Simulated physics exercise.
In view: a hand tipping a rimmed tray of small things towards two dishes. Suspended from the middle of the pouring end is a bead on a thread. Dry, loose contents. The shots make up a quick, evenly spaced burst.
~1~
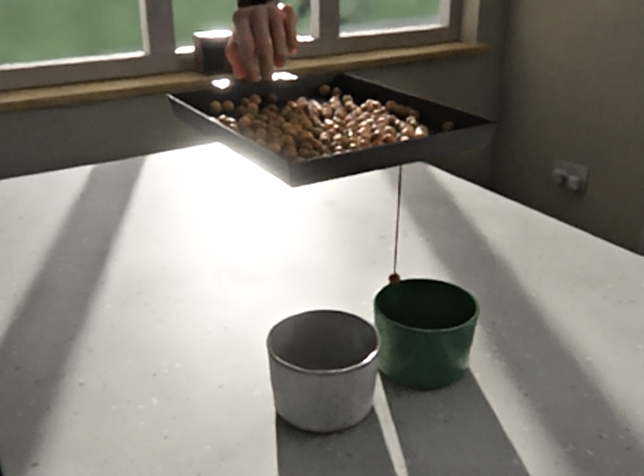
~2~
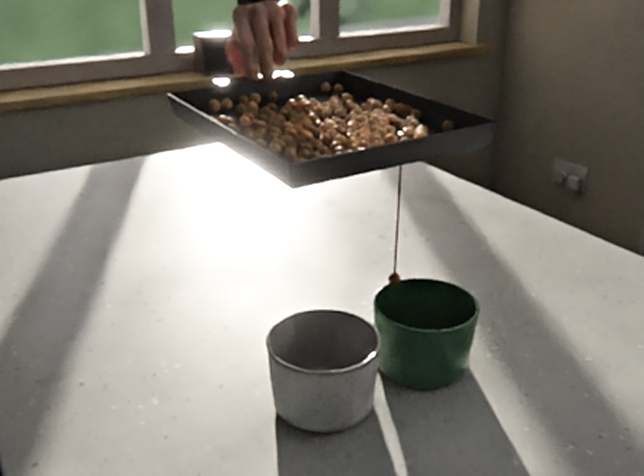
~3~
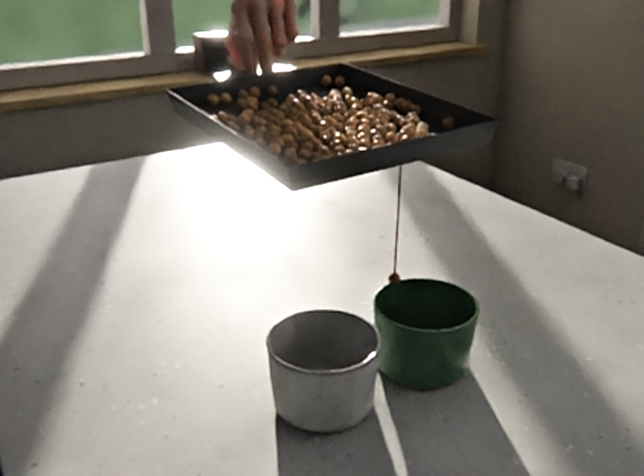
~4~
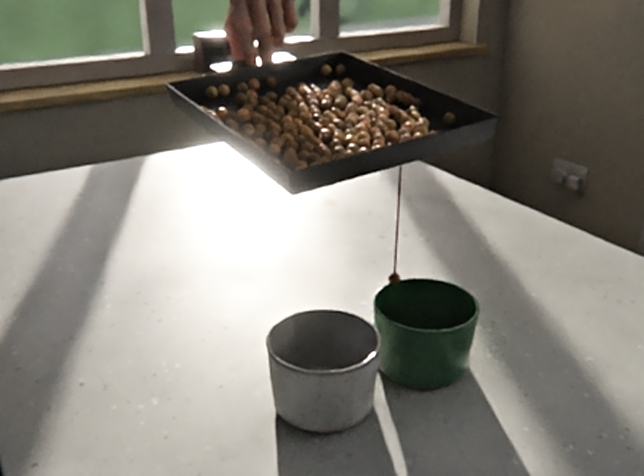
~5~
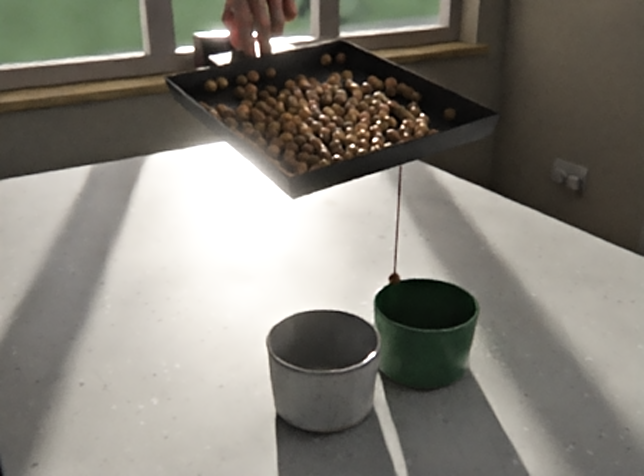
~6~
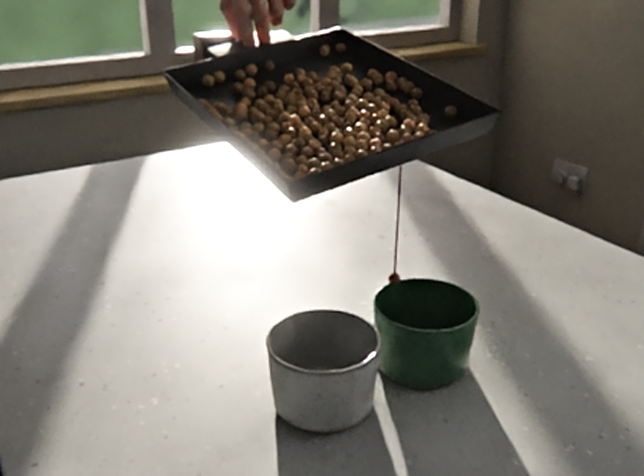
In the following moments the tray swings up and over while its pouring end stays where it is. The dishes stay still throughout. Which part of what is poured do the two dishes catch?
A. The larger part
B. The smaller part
The larger part (A).
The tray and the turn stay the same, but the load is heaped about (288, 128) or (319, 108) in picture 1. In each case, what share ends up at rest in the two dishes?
Roughly 70 per cent, then 80 per cent.
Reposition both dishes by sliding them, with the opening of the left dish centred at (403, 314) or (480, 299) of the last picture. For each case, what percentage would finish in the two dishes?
That makes 0 per cent, followed by 0 per cent.
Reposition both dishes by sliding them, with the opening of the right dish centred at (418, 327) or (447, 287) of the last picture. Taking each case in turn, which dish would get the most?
Left side first, Left side second.
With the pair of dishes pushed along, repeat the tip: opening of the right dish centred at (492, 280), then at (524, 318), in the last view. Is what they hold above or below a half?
In the first position shy of half, in the second shy of half.
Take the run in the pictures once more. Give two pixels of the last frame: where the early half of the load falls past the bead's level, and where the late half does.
Earlier portion about (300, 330); later portion about (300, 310).
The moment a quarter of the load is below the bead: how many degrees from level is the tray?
Approx. reading: About 65°.
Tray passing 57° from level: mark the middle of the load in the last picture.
Check around (320, 152) in the last picture.
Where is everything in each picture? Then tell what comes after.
In the first frame, corners of the pouring end at (292, 160) and (489, 122), level; middle of the load at (324, 131), round wooden beads; left dish at (355, 394); right dish at (458, 352); bead on its thread at (394, 279).
In the second frame, corners of the pouring end at (292, 161) and (489, 121), level; middle of the load at (324, 131).
In the third frame, corners of the pouring end at (292, 164) and (490, 119), tipped barely, lowest at the left corner; middle of the load at (324, 128).
In the fourth frame, corners of the pouring end at (292, 169) and (490, 116), tipped a little, lowest at the left corner; middle of the load at (324, 125), a stray few on the move.
In the fifth frame, corners of the pouring end at (292, 174) and (491, 113), tipped a little, lowest at the left corner; middle of the load at (324, 123), a small part on the move.
In the sixth frame, corners of the pouring end at (292, 178) and (492, 110), tipped a little, lowest at the left corner; middle of the load at (323, 122), most on the move; left dish at (355, 394); right dish at (458, 352).
Soon, tray tipped steeply; nearly all on the tray; a stray few in the left dish; a small part in the air.
A while on, tray tipped right over; a stray few on the tray; most in the left dish; about a quarter outside both; a stray few in the air.
Towards the end, tray tipped past a quarter turn; most in the left dish; about a quarter outside both.
Finally, tray tipped past a quarter turn; most in the left dish; none in the right dish; about a quarter outside both.
